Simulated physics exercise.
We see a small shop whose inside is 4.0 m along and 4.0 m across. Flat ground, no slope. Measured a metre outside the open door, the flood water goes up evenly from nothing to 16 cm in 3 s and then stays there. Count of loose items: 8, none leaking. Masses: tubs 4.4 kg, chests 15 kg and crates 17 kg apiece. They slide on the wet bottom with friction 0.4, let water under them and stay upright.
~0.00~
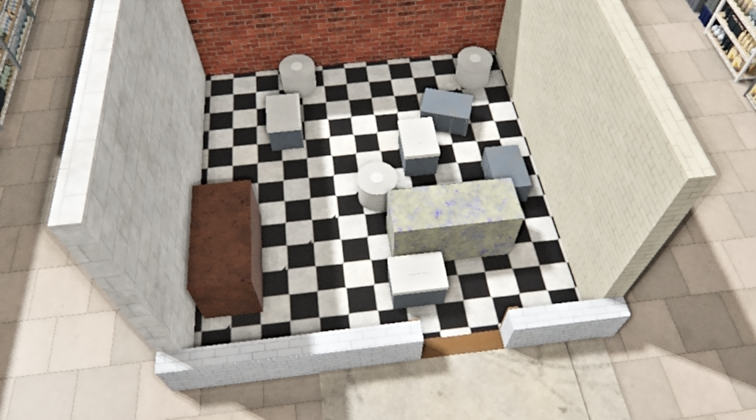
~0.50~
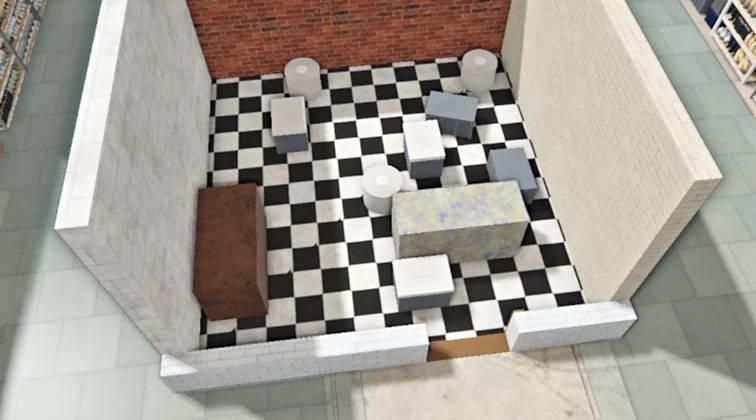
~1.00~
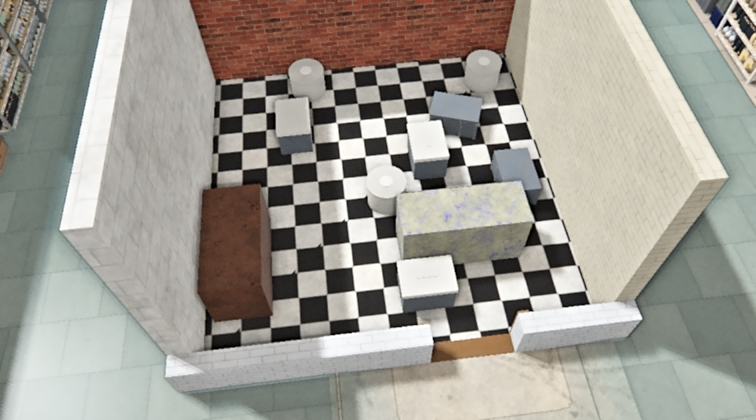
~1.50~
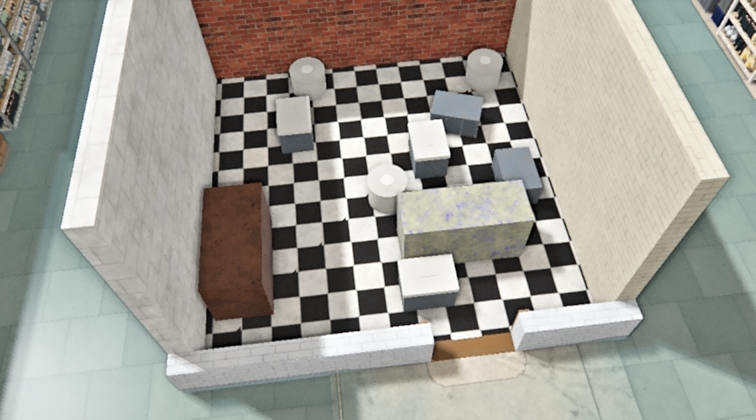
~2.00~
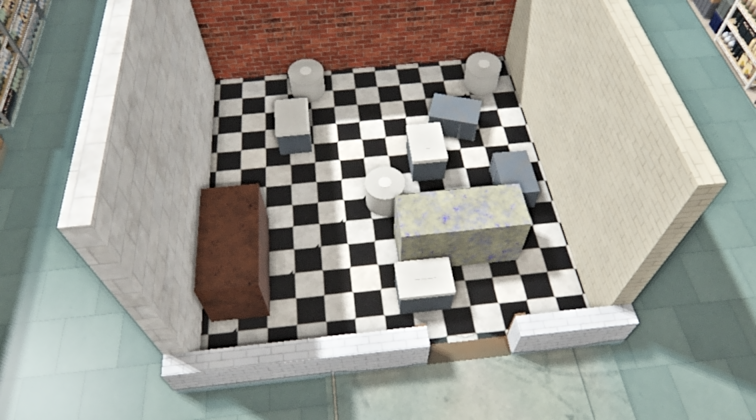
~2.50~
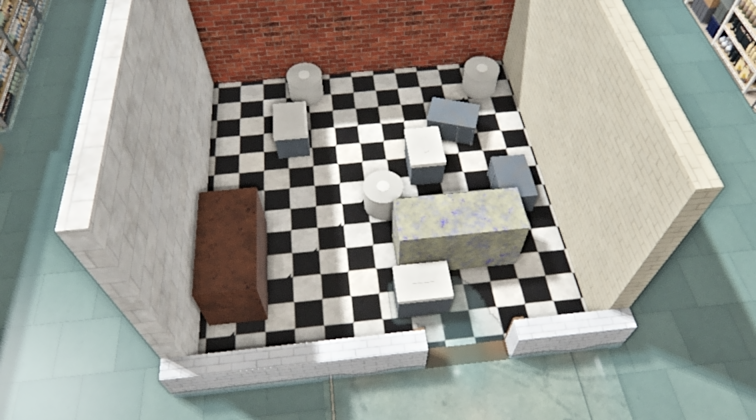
A small checkered-floor shop holds still boxes while shallow water appears just inside its doorway.
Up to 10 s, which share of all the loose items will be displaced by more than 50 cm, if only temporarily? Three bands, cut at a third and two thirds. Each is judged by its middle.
Band: Under one third.
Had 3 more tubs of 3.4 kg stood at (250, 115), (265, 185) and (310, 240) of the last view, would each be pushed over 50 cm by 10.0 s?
So, in the order asked, it's not far enough, too far and too far.
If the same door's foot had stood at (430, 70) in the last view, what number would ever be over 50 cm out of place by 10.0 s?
That would give 4.
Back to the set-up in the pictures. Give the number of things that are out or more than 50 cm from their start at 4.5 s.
My count gives 0.
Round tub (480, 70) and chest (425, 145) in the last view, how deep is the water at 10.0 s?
Roughly 3 and 1 cm.
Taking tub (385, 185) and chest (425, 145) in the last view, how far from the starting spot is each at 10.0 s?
Net displacement, in order: 0 cm; 0 cm.
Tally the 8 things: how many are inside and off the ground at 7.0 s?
Answer: 0.
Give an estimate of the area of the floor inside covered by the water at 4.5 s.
Roughly 4.0 m2.
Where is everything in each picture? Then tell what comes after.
The first frame shows a tub at (297, 67) rests on the ground; a chest at (283, 111), on the bottom; 0.0 m2 under water; 0 of 8 have shifted.
The second frame shows a tub at (302, 70) rests on the ground; a chest at (288, 114) rests on the ground; 0.0 m2 under water; 0 of 8 have shifted.
The third frame shows a tub at (306, 71) rests on the ground; a chest at (292, 115) rests on the ground; water covers 0.0 m2; 0 of 8 have shifted.
The fourth frame shows a tub at (307, 70) rests on the ground; a chest at (293, 114) rests on the ground; water covers 0.0 m2; 0 of 8 have shifted.
The fifth frame shows a tub at (306, 71), on the bottom; a chest at (292, 115), on the bottom; water covers 0.0 m2; 0 of 8 have shifted.
The sixth frame shows a tub at (304, 75) rests on the ground; a chest at (290, 119), on the bottom; water covers 0.4 m2; 0 of 8 have shifted.
After 3.5 s 0 of 8 are over 50 cm from their spots; 0 afloat.
After 4.5 s 0 of 8 are over 50 cm from their spots; 0 afloat.
After 7.0 s 1 of 8 are over 50 cm from their spots; 0 afloat.
After 10.0 s 1 of 8 are over 50 cm from their spots, and 1 have been at some point; 1 afloat.
